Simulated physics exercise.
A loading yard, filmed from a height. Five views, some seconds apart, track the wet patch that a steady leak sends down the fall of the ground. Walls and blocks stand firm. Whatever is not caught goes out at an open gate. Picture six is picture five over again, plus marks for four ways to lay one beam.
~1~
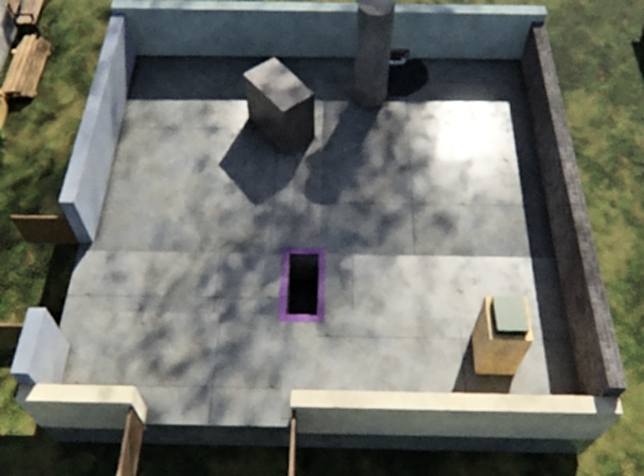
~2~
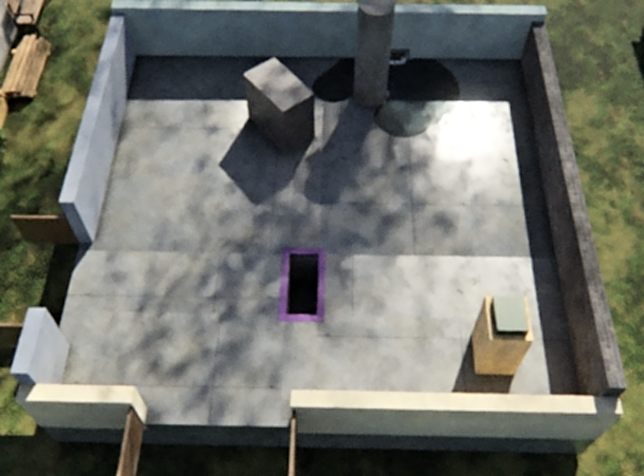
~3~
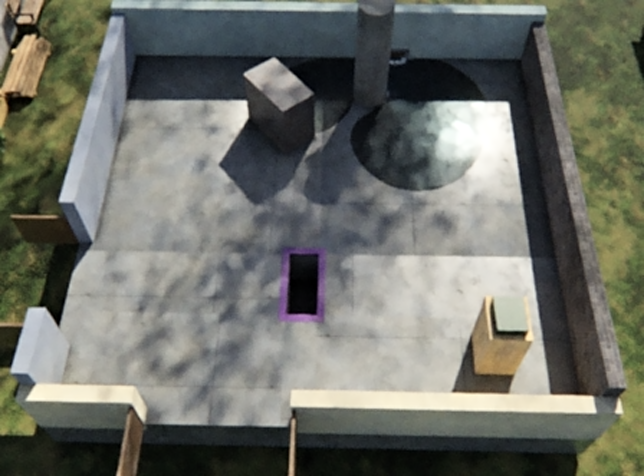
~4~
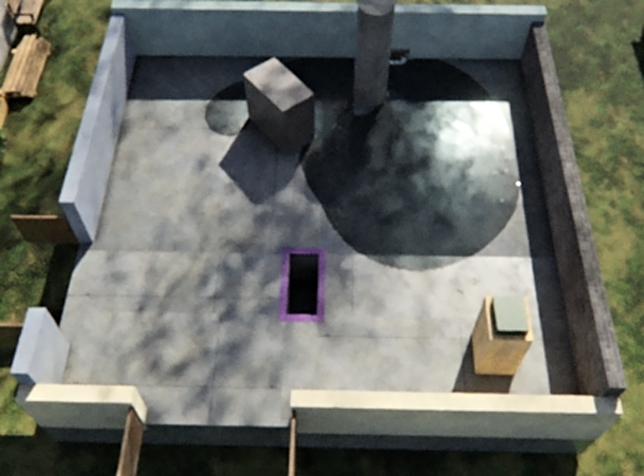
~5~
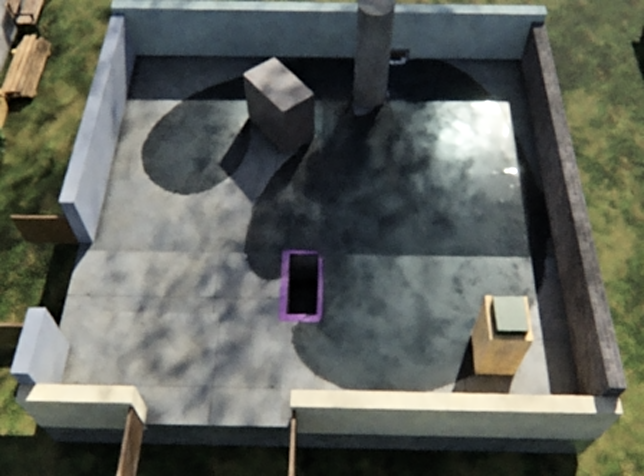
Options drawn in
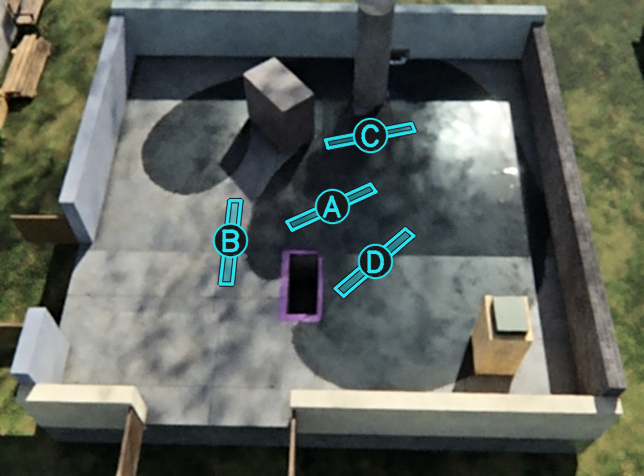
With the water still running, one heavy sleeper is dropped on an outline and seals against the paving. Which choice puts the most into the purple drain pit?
The best place is D.
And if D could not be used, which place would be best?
B it is.
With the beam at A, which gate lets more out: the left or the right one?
The right gate.
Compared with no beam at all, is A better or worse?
It is worse.
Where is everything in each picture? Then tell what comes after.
The first frame shows outfall at (394, 54); purple drain pit at (303, 284); open gate at (220, 410); open gate at (82, 292); 2 % of the ground under water, visible out to (424, 76); purple drain pit still dry.
In the second frame, 6 % of the ground under water, visible out to (406, 131); purple drain pit still dry.
In the third frame, 15 % of the ground under water, visible out to (445, 182); purple drain pit still dry.
In the fourth frame, 29 % of the ground under water, visible out to (391, 263); purple drain pit still dry.
In the fifth frame, 49 % of the ground under water, visible out to (317, 369); purple drain pit taking water.
In cyan, A from (289, 225) to (373, 187); B from (226, 284) to (235, 200); C from (326, 143) to (413, 127); D from (339, 292) to (409, 232).
If A is chosen, about 9 % of the stream goes into the purple drain pit, about 91 % out by the gates.
If B is chosen, about 20 % of the stream goes into the purple drain pit, about 78 % out by the gates.
If C is chosen, about 12 % of the stream goes into the purple drain pit, about 87 % out by the gates.
If D is chosen, about 36 % of the stream goes into the purple drain pit, about 62 % out by the gates.
